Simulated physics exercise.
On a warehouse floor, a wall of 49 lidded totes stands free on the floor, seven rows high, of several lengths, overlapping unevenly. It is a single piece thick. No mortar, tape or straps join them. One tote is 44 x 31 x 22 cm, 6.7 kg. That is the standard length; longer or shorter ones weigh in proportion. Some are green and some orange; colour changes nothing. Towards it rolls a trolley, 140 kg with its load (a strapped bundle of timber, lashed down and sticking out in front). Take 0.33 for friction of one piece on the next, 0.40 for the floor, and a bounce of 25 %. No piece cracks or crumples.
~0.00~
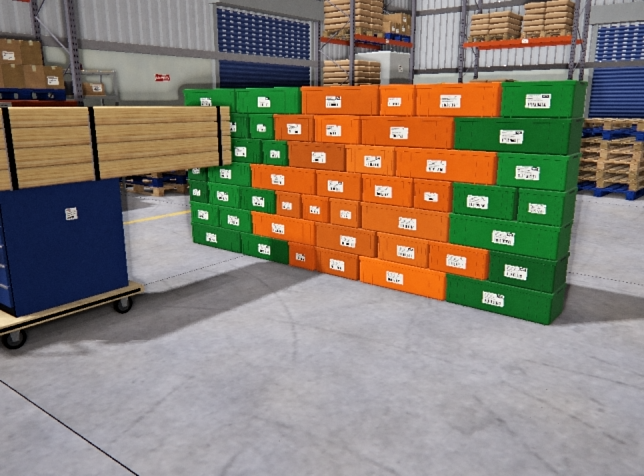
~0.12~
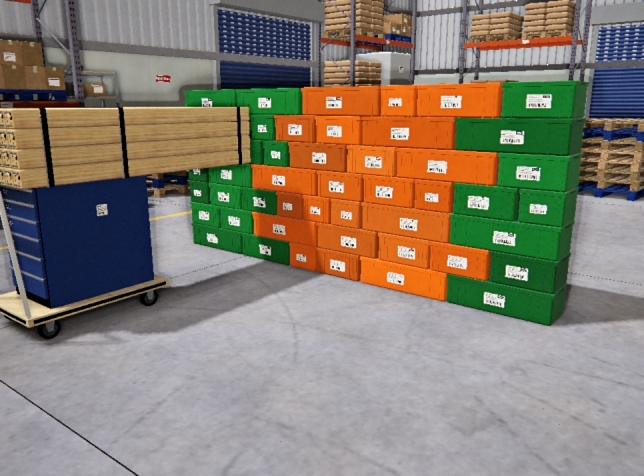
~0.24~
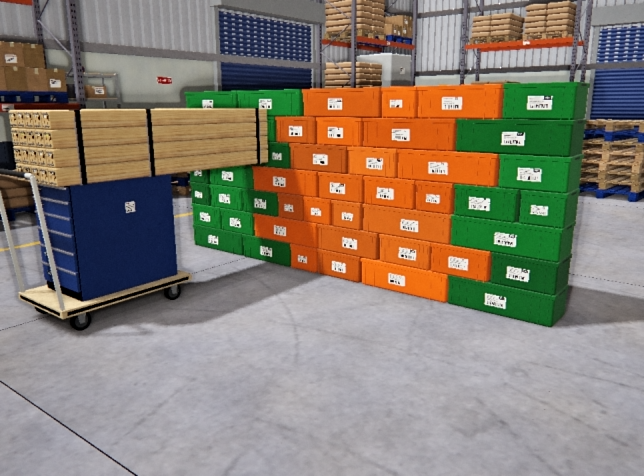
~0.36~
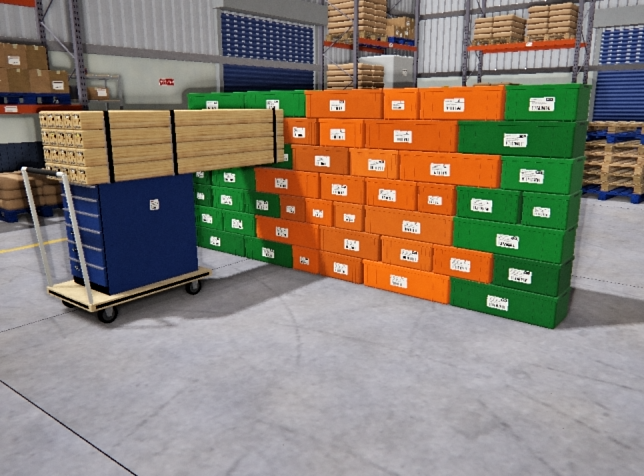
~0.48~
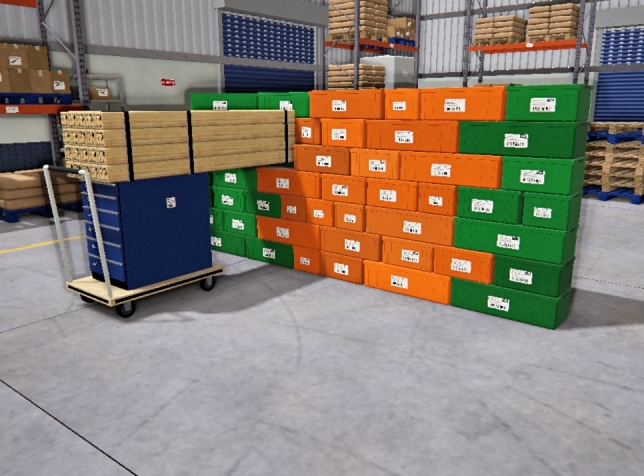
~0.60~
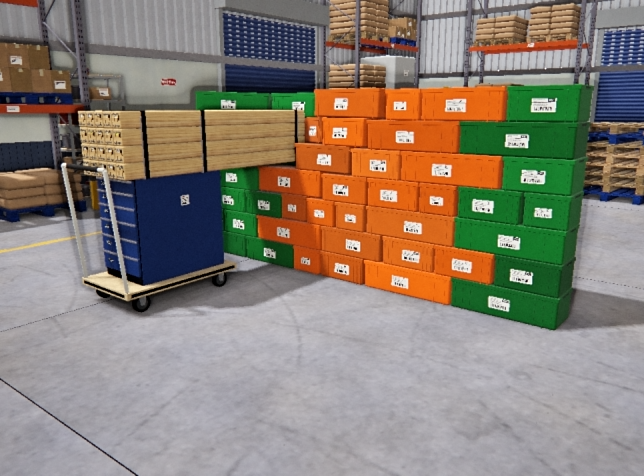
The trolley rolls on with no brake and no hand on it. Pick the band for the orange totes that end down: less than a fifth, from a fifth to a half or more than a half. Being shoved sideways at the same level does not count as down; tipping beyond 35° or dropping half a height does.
Less than a fifth of them.
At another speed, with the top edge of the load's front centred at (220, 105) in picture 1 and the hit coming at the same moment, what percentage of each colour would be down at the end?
Then green 20, orange 10 per cent.
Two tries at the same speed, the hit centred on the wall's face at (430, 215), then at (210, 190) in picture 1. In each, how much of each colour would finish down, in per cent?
Green 30 then 50, orange 50 then 0 per cent.
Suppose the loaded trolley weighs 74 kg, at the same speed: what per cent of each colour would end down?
In that case green 20, orange 10 per cent.
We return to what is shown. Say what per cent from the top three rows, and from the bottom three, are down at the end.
From the top 40, from the bottom 0 per cent.
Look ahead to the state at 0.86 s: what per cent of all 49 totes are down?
By then 10 per cent.
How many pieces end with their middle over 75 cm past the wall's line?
About 6.
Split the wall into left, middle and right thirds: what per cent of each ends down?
In per cent: Left 40, middle 10, right 0.
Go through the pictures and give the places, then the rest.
In the first picture (each place is the centre of the face we see best), load (225, 124) 52 cm short of the wall; top orange tote (396, 101); top green tote (536, 100); all as stacked.
The second picture shows load (244, 124) 32 cm short of the wall; top orange tote (397, 101).
The third picture shows load (263, 125) 12 cm short of the wall; top orange tote (398, 103).
The fourth picture shows load (279, 125) 57 mm into the wall's line; top orange tote (400, 104); 7 have shifted.
The fifth picture shows load (291, 126) 19 cm into the wall's line; top orange tote (401, 105); 8 have shifted.
The sixth picture shows load (301, 125) 31 cm into the wall's line; top orange tote (402, 105); top green tote (541, 104); 11 have shifted.
By 0.86 s, load 54 cm past the wall's line, still rolling; 1 of the 24 orange totes down (6 of 49 in all colours); top orange tote unmoved.
By 1.30 s, load 89 cm past the wall's line, still rolling; 2 of the 24 orange totes down (8 of 49 in all colours); top orange tote unmoved.
When it is over (2.3 s), load 96 cm past the wall's line, stopped; 2 of the 24 orange totes down (8 of 49 in all colours); top orange tote unmoved; top green tote unmoved. That is 8 per cent. In pixels of the last frame, middles, top orange tote near (412, 105), top green tote near (549, 104).
